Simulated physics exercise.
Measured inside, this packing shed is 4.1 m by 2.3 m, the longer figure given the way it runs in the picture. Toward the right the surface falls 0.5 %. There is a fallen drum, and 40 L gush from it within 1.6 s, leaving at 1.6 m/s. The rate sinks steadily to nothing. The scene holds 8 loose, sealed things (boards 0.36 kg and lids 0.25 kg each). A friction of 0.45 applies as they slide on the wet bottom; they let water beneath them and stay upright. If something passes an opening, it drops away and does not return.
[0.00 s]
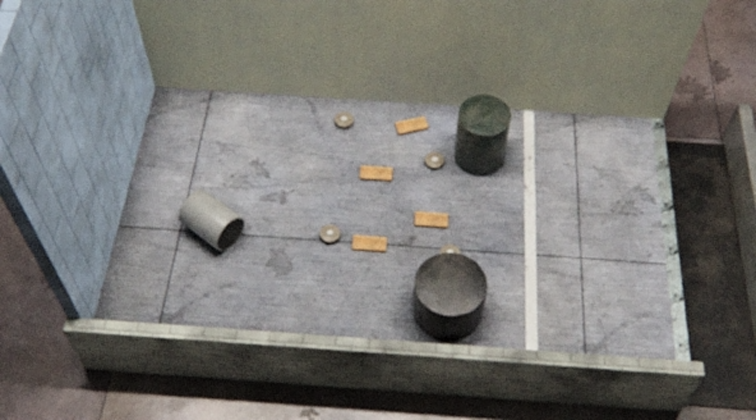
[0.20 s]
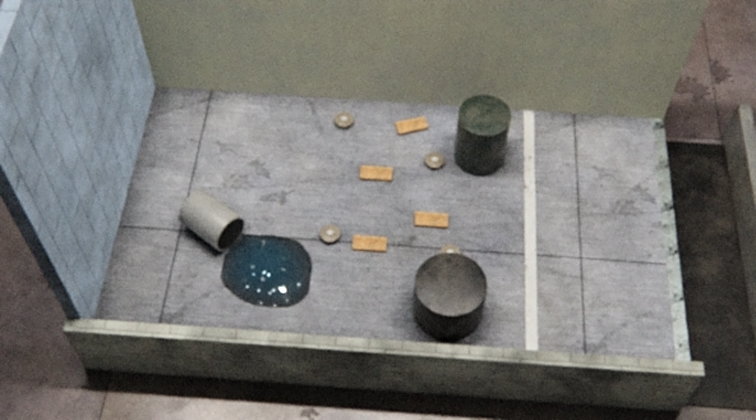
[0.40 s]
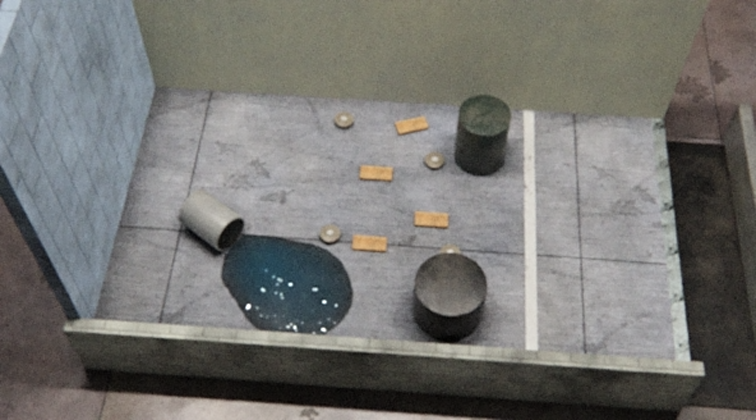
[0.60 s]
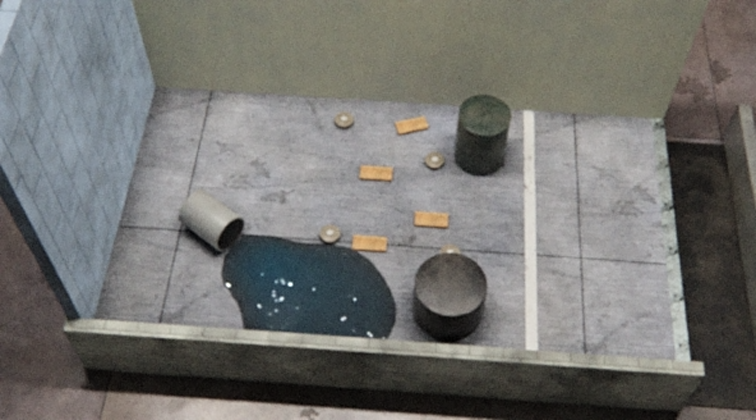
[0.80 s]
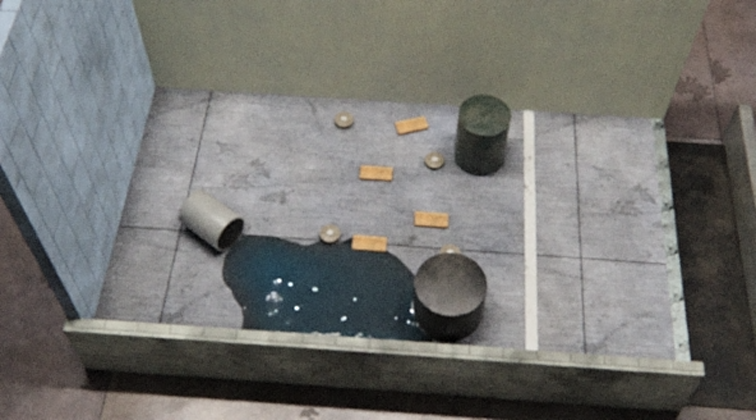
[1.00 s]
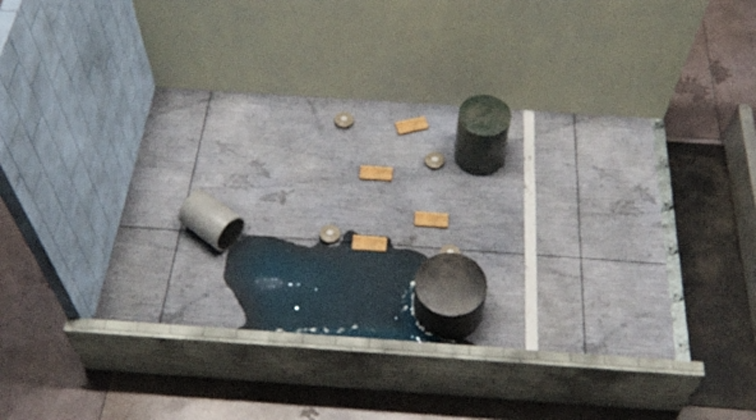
A walled concrete floor lay dry, scattered with small boards and lids, until dark blue water poured from a toppled drum on the left and spread rightward along the front wall to an upright drum.
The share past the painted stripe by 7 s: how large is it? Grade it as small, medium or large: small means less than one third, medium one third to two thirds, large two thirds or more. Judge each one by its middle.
I would call it small.
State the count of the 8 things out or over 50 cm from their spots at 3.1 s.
Tally at that time: 1.
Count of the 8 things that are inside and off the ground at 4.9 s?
At that moment 0.
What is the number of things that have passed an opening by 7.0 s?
The answer is 0.
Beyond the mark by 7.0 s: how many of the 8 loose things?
By my count, the number is 0.
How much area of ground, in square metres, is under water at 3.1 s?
Roughly 3.0 m2.
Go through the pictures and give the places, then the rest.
In the first frame, a board at (376, 173), on the bottom; a lid at (435, 160) rests on the ground; 0.0 m2 under water; 0 of 8 have shifted.
In the second frame, a board at (376, 173) rests on the ground; a lid at (435, 160), on the bottom; water covers 0.3 m2; 0 of 8 have shifted.
In the third frame, a board at (376, 173) rests on the ground; a lid at (435, 160) rests on the ground; water covers 0.6 m2; 0 of 8 have shifted.
In the fourth frame, a board at (376, 173), on the bottom; a lid at (435, 160), on the bottom; 0.9 m2 under water; 0 of 8 have shifted.
In the fifth frame, a board at (376, 173) rests on the ground; a lid at (435, 160), on the bottom; 1.1 m2 under water; 0 of 8 have shifted.
In the sixth frame, a board at (376, 173) rests on the ground; a lid at (435, 160), on the bottom; 1.2 m2 under water; 0 of 8 have shifted.
After 1.4 s 0 of 8 are over the mark; 0 afloat.
After 3.1 s 0 of 8 are over the mark; 0 afloat.
After 4.9 s 0 of 8 are over the mark; 0 afloat.
After 7.0 s 0 of 8 are over the mark; 0 afloat.
